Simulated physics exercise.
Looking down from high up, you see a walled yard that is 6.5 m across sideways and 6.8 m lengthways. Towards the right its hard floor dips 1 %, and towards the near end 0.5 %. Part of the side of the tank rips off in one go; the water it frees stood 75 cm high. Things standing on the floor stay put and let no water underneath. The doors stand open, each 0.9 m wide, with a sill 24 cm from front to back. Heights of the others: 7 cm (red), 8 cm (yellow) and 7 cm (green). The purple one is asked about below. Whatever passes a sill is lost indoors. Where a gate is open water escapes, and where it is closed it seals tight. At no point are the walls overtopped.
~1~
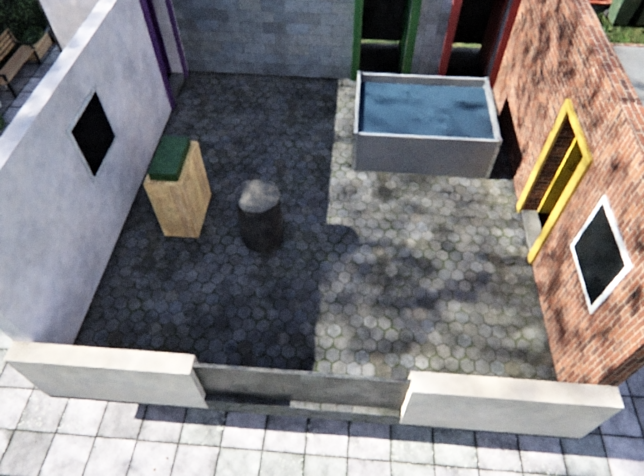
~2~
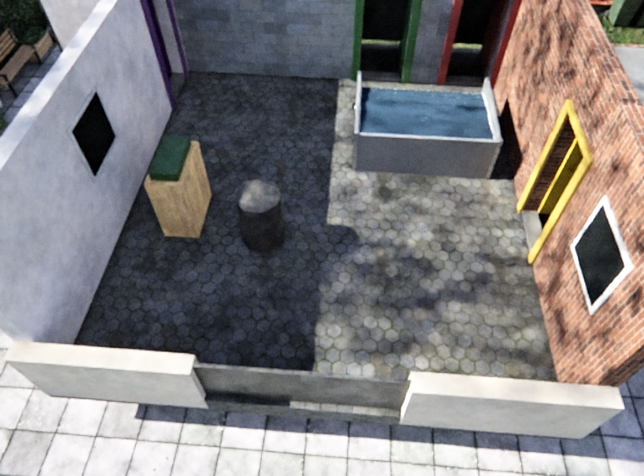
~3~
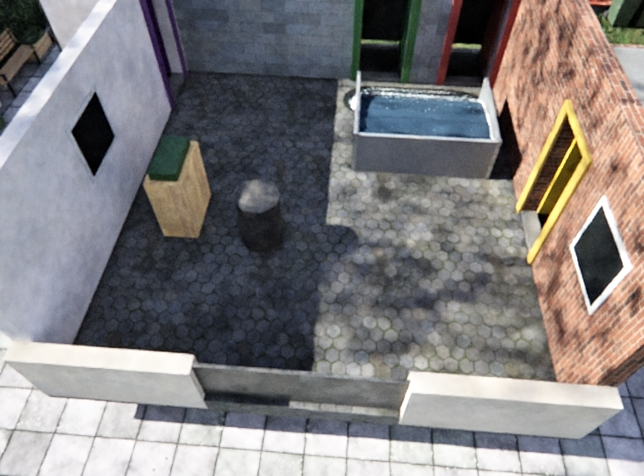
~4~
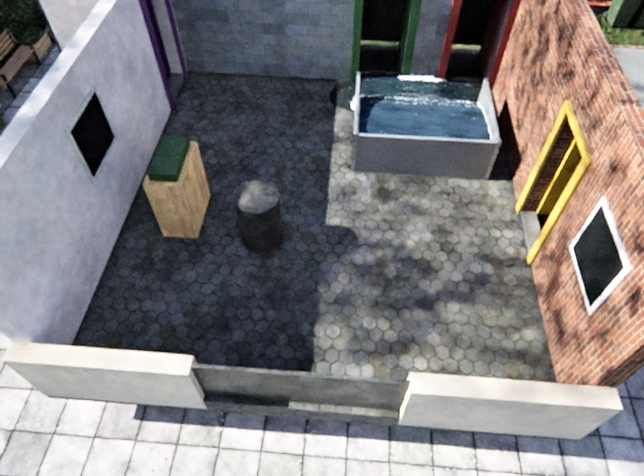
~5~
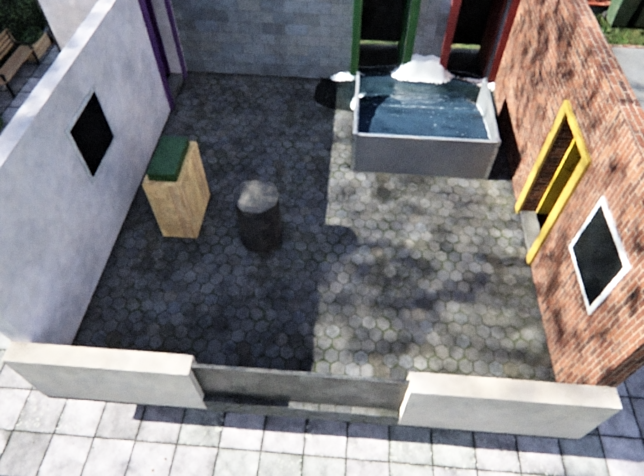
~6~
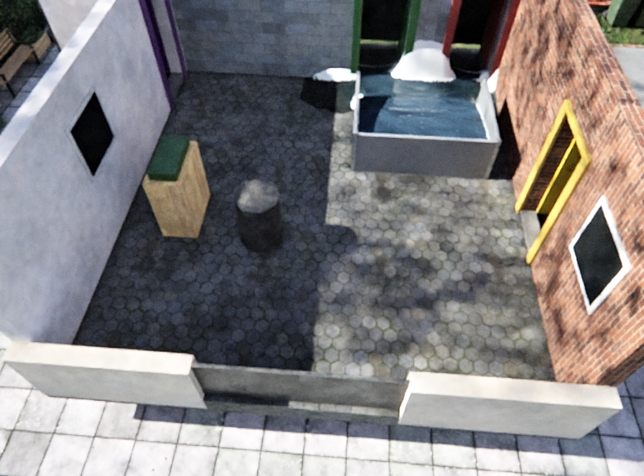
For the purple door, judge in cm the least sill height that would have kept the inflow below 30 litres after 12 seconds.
A sill of about 9.5 cm.
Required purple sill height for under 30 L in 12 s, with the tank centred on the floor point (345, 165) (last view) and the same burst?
It should be around 20 cm high.
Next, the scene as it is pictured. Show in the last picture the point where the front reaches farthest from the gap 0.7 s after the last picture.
Lab note: Front tip approx. (229, 76).
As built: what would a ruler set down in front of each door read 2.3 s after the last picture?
Door by door in centimetres - red 21, yellow 8, green 16, purple 18.
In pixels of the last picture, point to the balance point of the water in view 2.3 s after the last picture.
The water is centred around (391, 122) in the last picture's pixels.
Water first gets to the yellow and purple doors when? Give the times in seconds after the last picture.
Yellow 1.8 s, purple 1.4 s.
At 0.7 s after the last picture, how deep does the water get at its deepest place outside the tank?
It gets to close to 47 centimetres there.
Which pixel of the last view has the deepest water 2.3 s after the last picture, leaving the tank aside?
At about pixel (494, 96).
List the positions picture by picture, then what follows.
In the first frame, the tank at (424, 108) is whole and still, 75 cm deep; the purple door at (167, 47) is dry.
In the second frame, the front is at a hidden place, 0.2 m from the gap on the far side; 0.4 m2 of floor is wet, 75 cm left at the back.
In the third frame, the front is at a hidden place, 0.8 m from the gap on the far side; 1.7 m2 of floor is wet, 73 cm left at the back.
In the fourth frame, the front is at (376, 74), 1.2 m from the gap on the far side; 3.2 m2 of floor is wet, 66 cm left at the back.
In the fifth frame, the gap is on the far side, the front 1.3 m out at (477, 77); the back of the tank holds 64 cm.
In the sixth frame, the front is at (307, 77), 1.5 m from the gap on the far side; 3.8 m2 of floor is wet, 59 cm left at the back; 2.7 m in a straight line remain to the purple door at (166, 47).
Then, 0.7 s after the last picture water covers 10 % of the floor, deepest (47 cm) near (415, 87); it has not reached the purple door.
Then, 2.3 s after the last picture water covers 35 % of the floor, deepest (23 cm) near (494, 96); 18 cm at the purple door, 0 litres in over its 15 cm sill.
Then, 11.3 s after the last picture water covers 95 % of the floor, deepest (9 cm) near (563, 411); 2 cm at the purple door, 4 litres in over its 15 cm sill.
At the purple door as built, the water peaked near 19 cm, 2.1 s after the last picture.
Run again over the same 12 s with other heights there, 45 litres in over 8 cm, 20 litres over 11 cm. The limit of 30 litres is kept from about 9.5 cm up.
